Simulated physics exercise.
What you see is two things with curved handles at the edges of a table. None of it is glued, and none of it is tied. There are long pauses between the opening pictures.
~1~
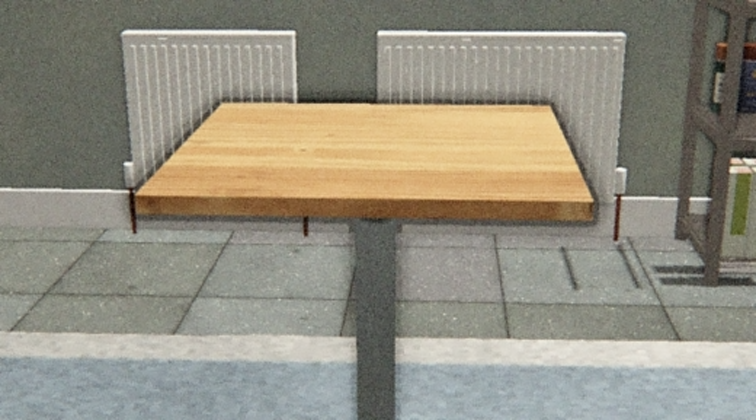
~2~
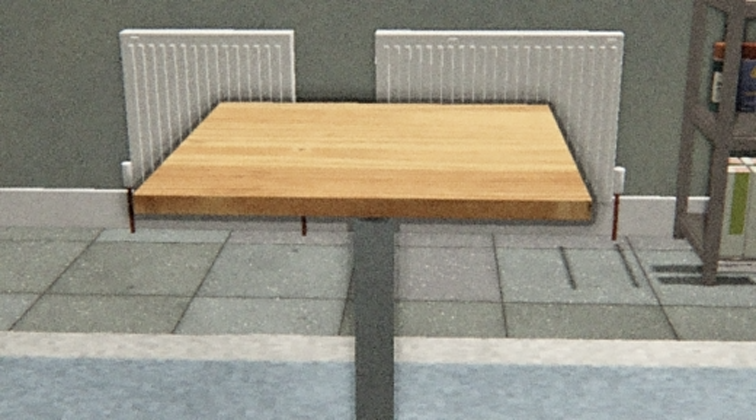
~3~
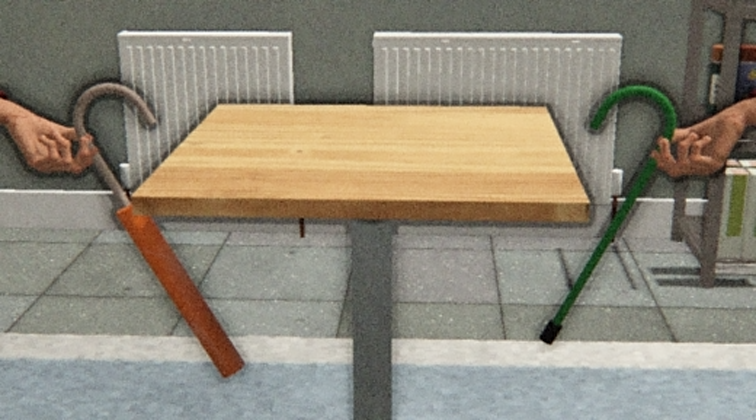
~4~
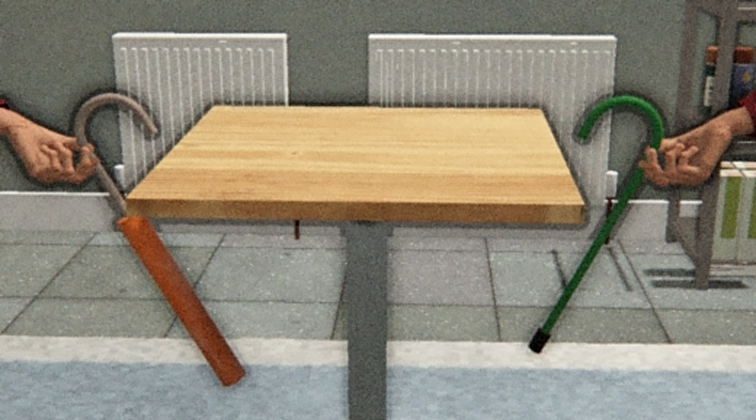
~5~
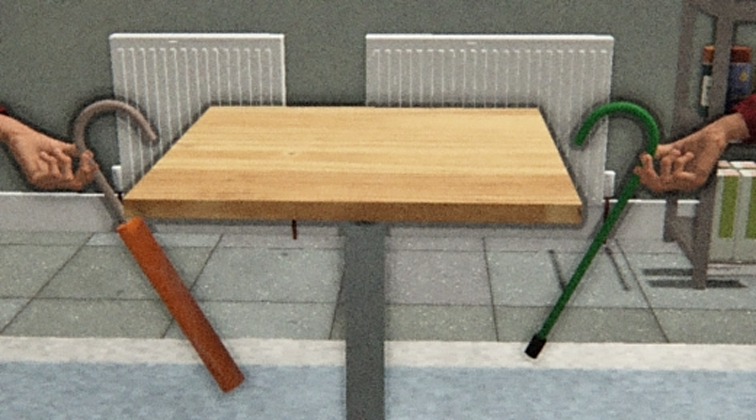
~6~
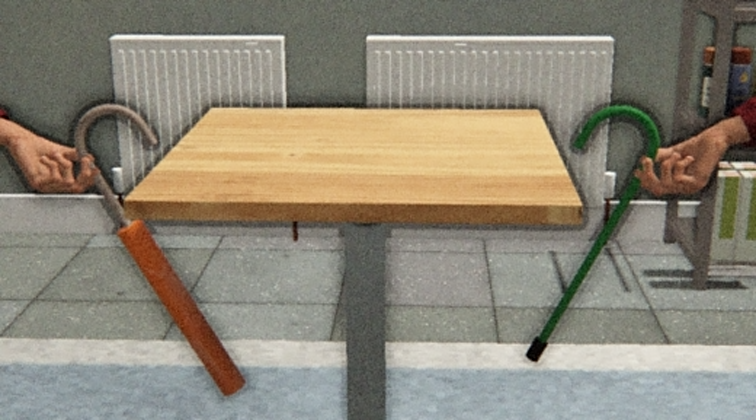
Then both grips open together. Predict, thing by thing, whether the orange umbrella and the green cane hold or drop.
I expect that the orange umbrella drops, the green cane drops.
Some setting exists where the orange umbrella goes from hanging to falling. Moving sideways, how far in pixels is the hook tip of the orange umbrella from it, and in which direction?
About 20 pixels right.
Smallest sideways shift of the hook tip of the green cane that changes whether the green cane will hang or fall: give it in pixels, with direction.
About 20 pixels left.
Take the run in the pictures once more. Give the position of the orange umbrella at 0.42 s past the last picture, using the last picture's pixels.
Near (127, 409).
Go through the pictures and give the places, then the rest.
Table (375, 152), in the first picture.
Table (373, 151), in the second picture.
Still on the way; orange umbrella (177, 231); table (371, 153), in the third picture.
Still on the way; green cane (572, 223); table (366, 155), in the fourth picture.
Still on the way; orange umbrella (177, 247); table (364, 155), in the fifth picture.
In place, still held; orange umbrella (178, 251); green cane (569, 232); table (364, 156), in the sixth picture.
Then, 0.26 s later than the last frame, orange umbrella dropping near (186, 373); green cane dropping near (562, 359).
Then, 0.42 s later than the last frame, orange umbrella dropping near (128, 409); green cane dropping.
Then, 0.54 s later than the last frame, orange umbrella dropping; green cane dropping.
When it is over, the orange umbrella falls to the floor; the green cane falls to the floor.
